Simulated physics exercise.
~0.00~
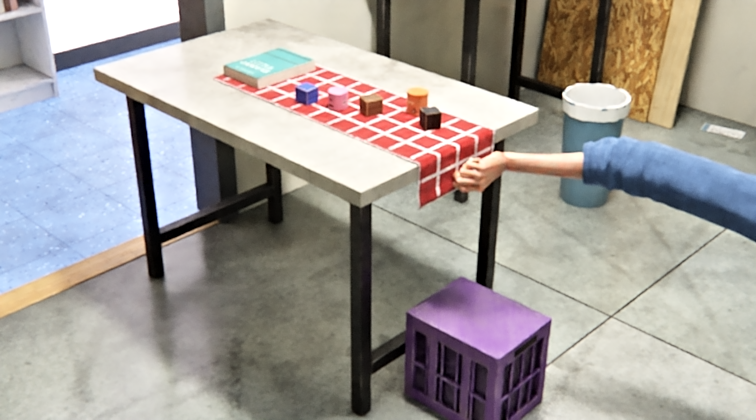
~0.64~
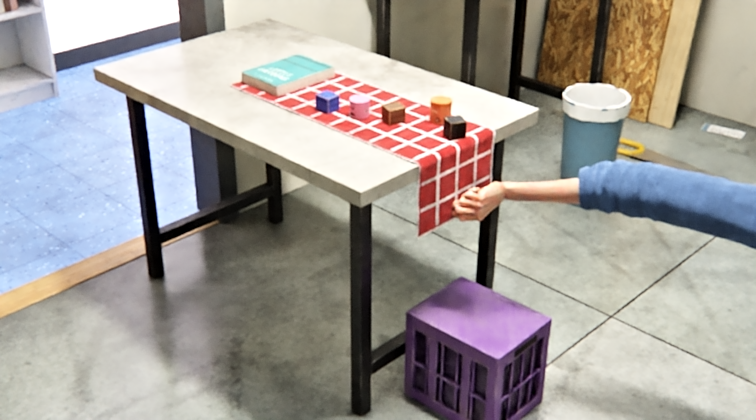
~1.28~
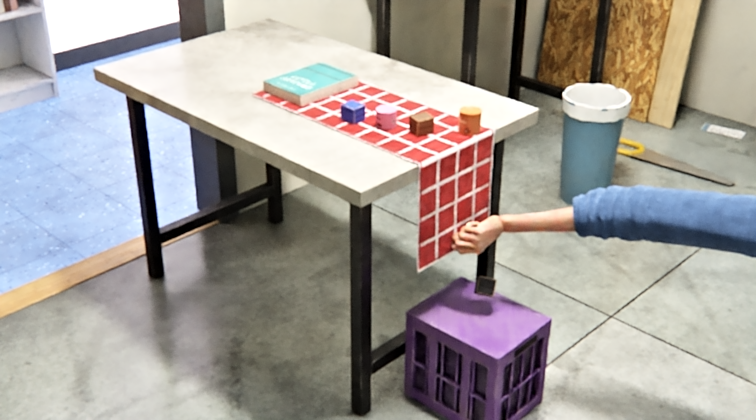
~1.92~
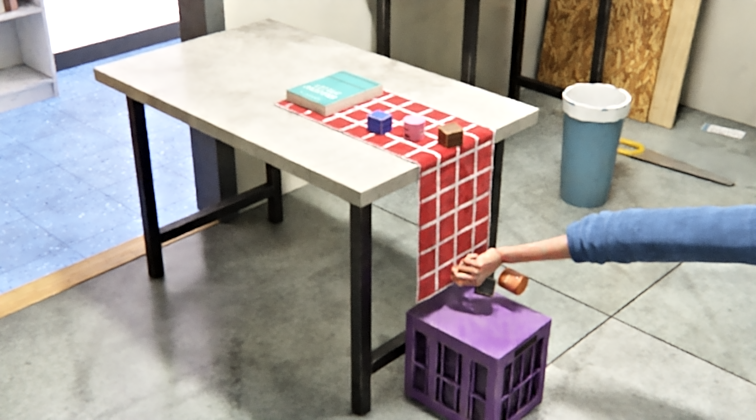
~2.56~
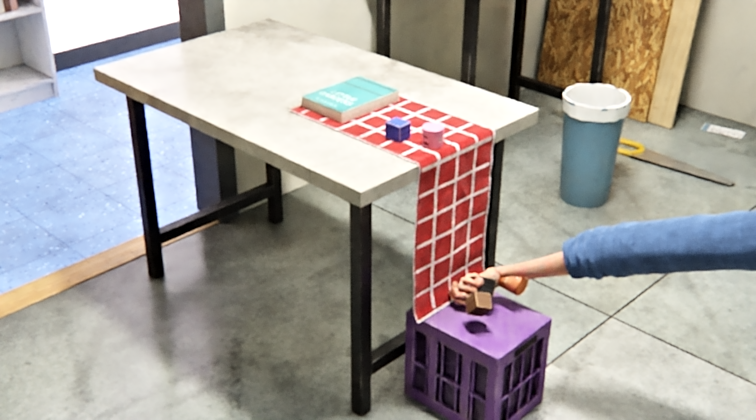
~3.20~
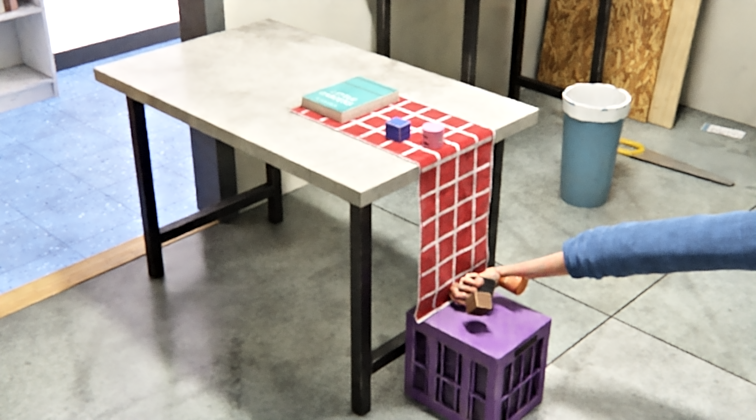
A red checked cloth lies along a pale workbench in a concrete-floored room, seen from slightly above, carrying a teal book, a blue cube, a pink pot, a brown cube, an orange pot and a black cube. A blue-sleeved arm reaches in from the right and slowly pulls the hanging end down towards a purple crate, drawing everything rightward. The black cube drops off the edge first, then the orange pot, then the brown cube, all ending up by the crate's top. The hem reaches the crate and the cloth stops, with the book, blue cube and pink pot still on the bench.
